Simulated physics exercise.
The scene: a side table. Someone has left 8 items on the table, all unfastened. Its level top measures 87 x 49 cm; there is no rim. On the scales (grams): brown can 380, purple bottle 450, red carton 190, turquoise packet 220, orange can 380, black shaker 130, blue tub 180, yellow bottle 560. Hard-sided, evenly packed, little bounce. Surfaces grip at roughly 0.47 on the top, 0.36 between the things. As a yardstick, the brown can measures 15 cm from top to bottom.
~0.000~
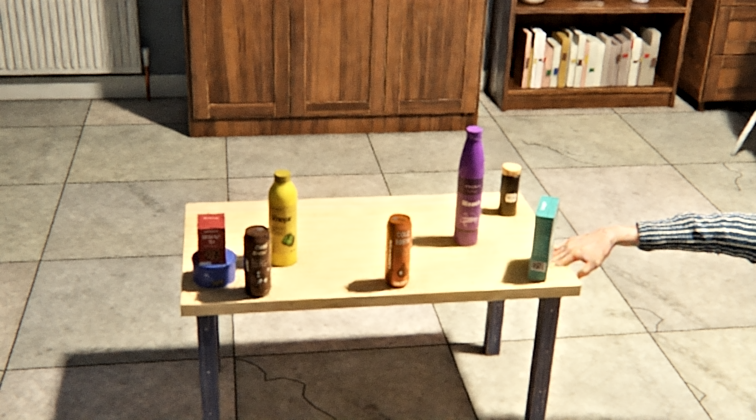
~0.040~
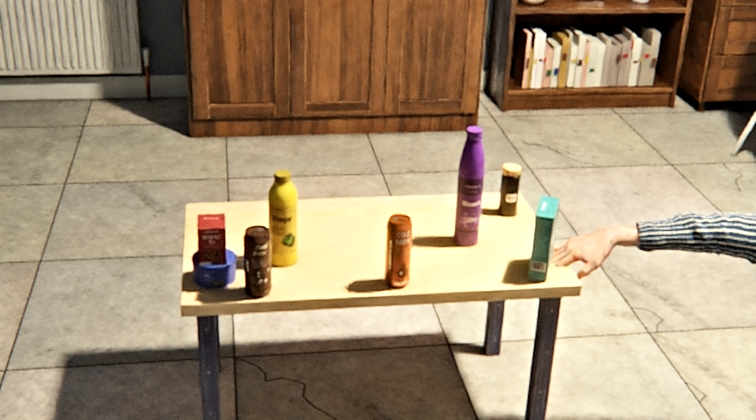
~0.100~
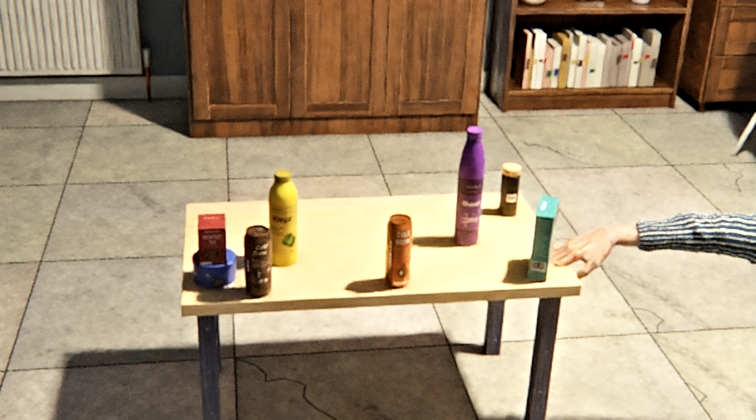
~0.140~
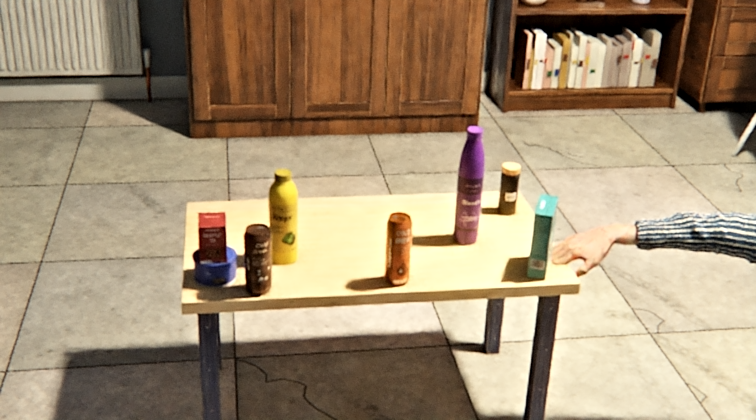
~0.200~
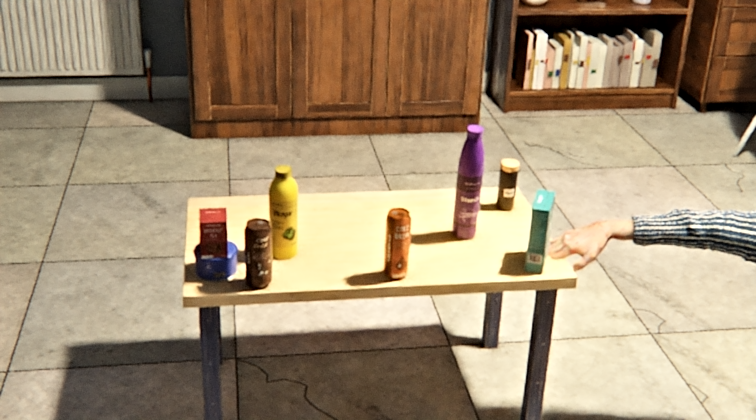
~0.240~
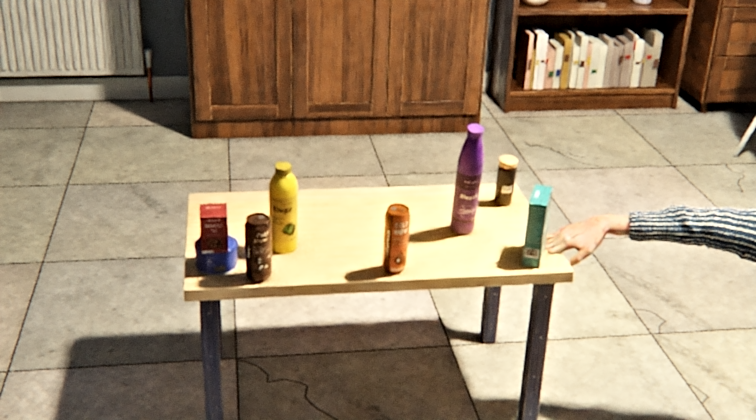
A small table holding eight bottles, cartons and other containers stayed still, then slid slightly back toward the wooden cabinet with a striped-sleeved arm's hand at its right edge, as the purple bottle tilted slightly.
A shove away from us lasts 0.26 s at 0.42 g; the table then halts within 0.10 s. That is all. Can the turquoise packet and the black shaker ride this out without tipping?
The turquoise packet keeps standing; the black shaker topples.
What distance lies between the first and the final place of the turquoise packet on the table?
About 7 cm.
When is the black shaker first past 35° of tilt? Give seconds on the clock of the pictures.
Near 0.6 s.
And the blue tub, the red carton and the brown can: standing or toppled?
The blue tub stays upright; the red carton is still upright; the brown can tips over.
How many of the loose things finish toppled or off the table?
In all, 5.
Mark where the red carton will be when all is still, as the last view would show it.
At about (214, 190).
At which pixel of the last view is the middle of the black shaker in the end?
At about (482, 161).
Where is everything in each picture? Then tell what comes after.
The first frame shows turquoise packet (544, 238); black shaker (509, 190).
The second frame shows red carton (212, 239); orange can (398, 251).
The third frame shows blue tub (215, 268); yellow bottle (283, 218).
The fourth frame shows table 1 cm from its start; brown can (258, 260); purple bottle (470, 186).
The fifth frame shows table 4 cm from its start; purple bottle (469, 183) tilted 6°; red carton (214, 233).
The sixth frame shows table 7 cm from its start; turquoise packet (537, 226); black shaker (506, 181) tilted 8°.
By 0.44 s, table 19 cm from its start; black shaker tilted 9° near (493, 161); turquoise packet 4 cm from its spot near (517, 195); purple bottle tilted 53°.
By 0.54 s, table 19 cm from its start; black shaker tilted 24° near (489, 156); turquoise packet 7 cm from its spot near (513, 190); purple bottle on its side.
By 0.64 s, table 19 cm from its start; black shaker tilted 58° near (485, 155); turquoise packet 7 cm from its spot near (513, 190); purple bottle on its side.
When it is over (1.2 s), lying over on the table, brown can, purple bottle, orange can, black shaker and yellow bottle; not toppled but over 5 cm from the start, red carton and turquoise packet; the last one within 5 cm of the start. In the last view, turquoise packet near (513, 190), black shaker near (482, 161).
